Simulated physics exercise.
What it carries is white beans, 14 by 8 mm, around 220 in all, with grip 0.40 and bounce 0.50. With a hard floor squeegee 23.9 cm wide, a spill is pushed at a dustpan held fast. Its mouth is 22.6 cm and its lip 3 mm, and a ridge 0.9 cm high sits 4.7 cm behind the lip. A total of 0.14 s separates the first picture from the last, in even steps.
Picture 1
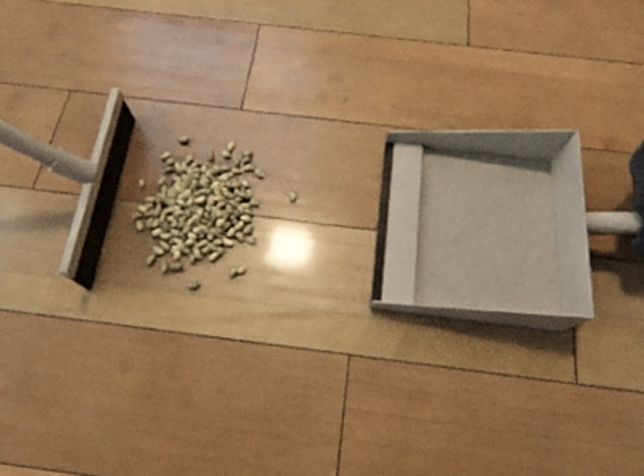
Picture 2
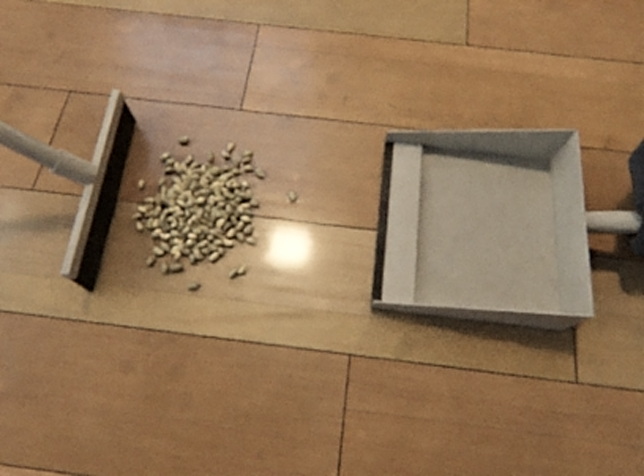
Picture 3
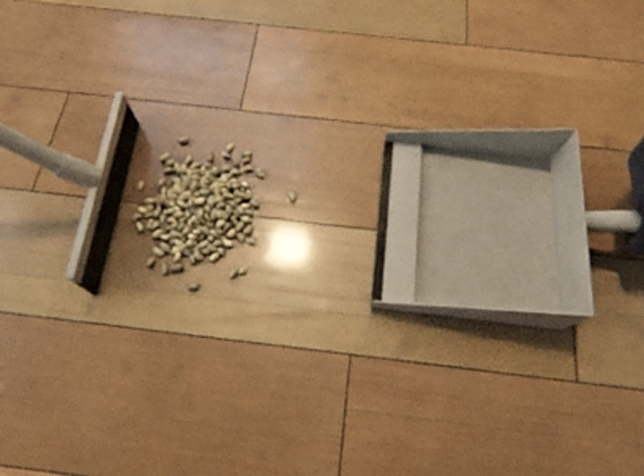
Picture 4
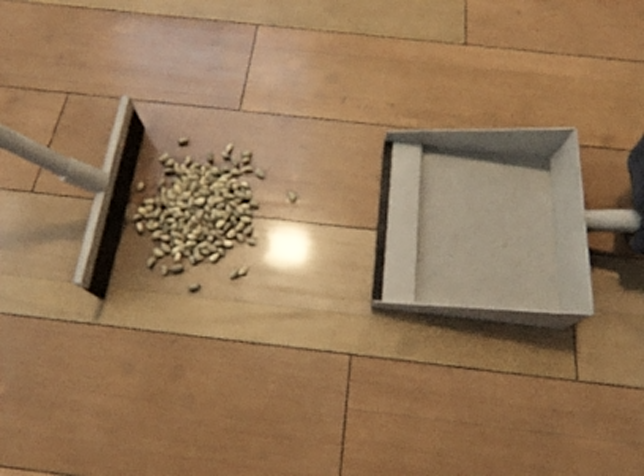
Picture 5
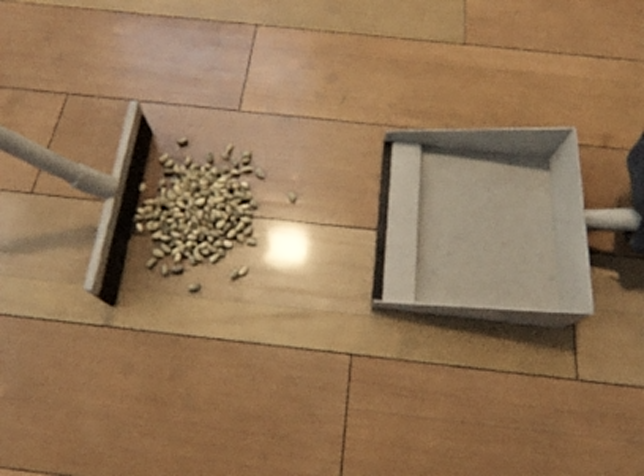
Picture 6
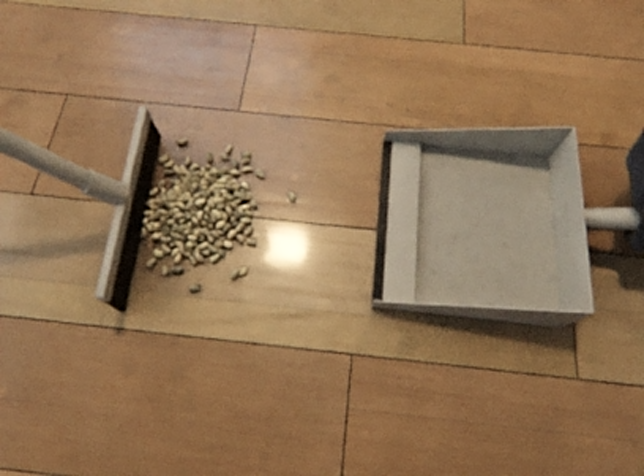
A squeegee on a wooden floor sliding slowly right until its blade meets the left edge of a pile of beans, a grey dustpan staying still.
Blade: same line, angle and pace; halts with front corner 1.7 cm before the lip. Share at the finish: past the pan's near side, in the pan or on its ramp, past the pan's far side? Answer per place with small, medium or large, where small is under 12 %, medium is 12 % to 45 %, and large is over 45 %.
Near side medium, pan medium, far side small.
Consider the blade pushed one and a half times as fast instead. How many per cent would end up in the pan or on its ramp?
Near 20 %.
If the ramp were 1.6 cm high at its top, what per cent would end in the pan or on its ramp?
I'd guess close to 15 per cent.
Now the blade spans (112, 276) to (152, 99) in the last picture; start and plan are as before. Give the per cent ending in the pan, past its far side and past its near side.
That ends as pan 50, far 5, and near 5.
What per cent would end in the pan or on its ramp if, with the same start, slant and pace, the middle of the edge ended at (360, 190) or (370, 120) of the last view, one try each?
Some 55 per cent on the first try, 25 per cent on the second.
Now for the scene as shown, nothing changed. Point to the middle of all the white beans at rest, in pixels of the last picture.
Est. centre at rest: (372, 254) px.
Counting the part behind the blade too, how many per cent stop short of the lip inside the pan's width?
About 55 %.
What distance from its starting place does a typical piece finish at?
Some 24 cm.
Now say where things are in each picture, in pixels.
In the first picture, blade from (69, 273) to (118, 97), moved 0.0 cm, 0 of the pieces shifted so far; middle of the pieces at (202, 203); pan at (483, 231).
In the second picture, blade from (70, 274) to (119, 98), moved 0.2 cm, 0 of the pieces shifted so far; middle of the pieces at (202, 203).
In the third picture, blade from (75, 278) to (122, 101), moved 0.8 cm, 0 of the pieces shifted so far; middle of the pieces at (202, 204).
In the fourth picture, blade from (83, 283) to (128, 105), moved 1.8 cm, 0 of the pieces shifted so far; middle of the pieces at (202, 204).
In the fifth picture, blade from (93, 290) to (137, 110), moved 3.1 cm, 0 of the pieces shifted so far; middle of the pieces at (201, 205).
In the sixth picture, blade from (104, 297) to (146, 115), moved 4.5 cm, 7 of the pieces shifted so far; middle of the pieces at (201, 205); pan at (482, 229).
Then, 0.28 s after the last picture, middle of the blade 16 cm from the lip; 0 % over the lip, far side 0 %, near side 5 %.
Then, 0.47 s after the last picture, middle of the blade 7 cm from the lip; 0 % over the lip, far side 0 %, near side 20 %.
Then, 0.77 s after the last picture, middle of the blade 2 cm from the lip; 20 % over the lip, far side 5 %, near side 25 %.
In the end, near side 25 %, pan 20 %, far side 5 %, in front of the lip or behind the blade 55 %.
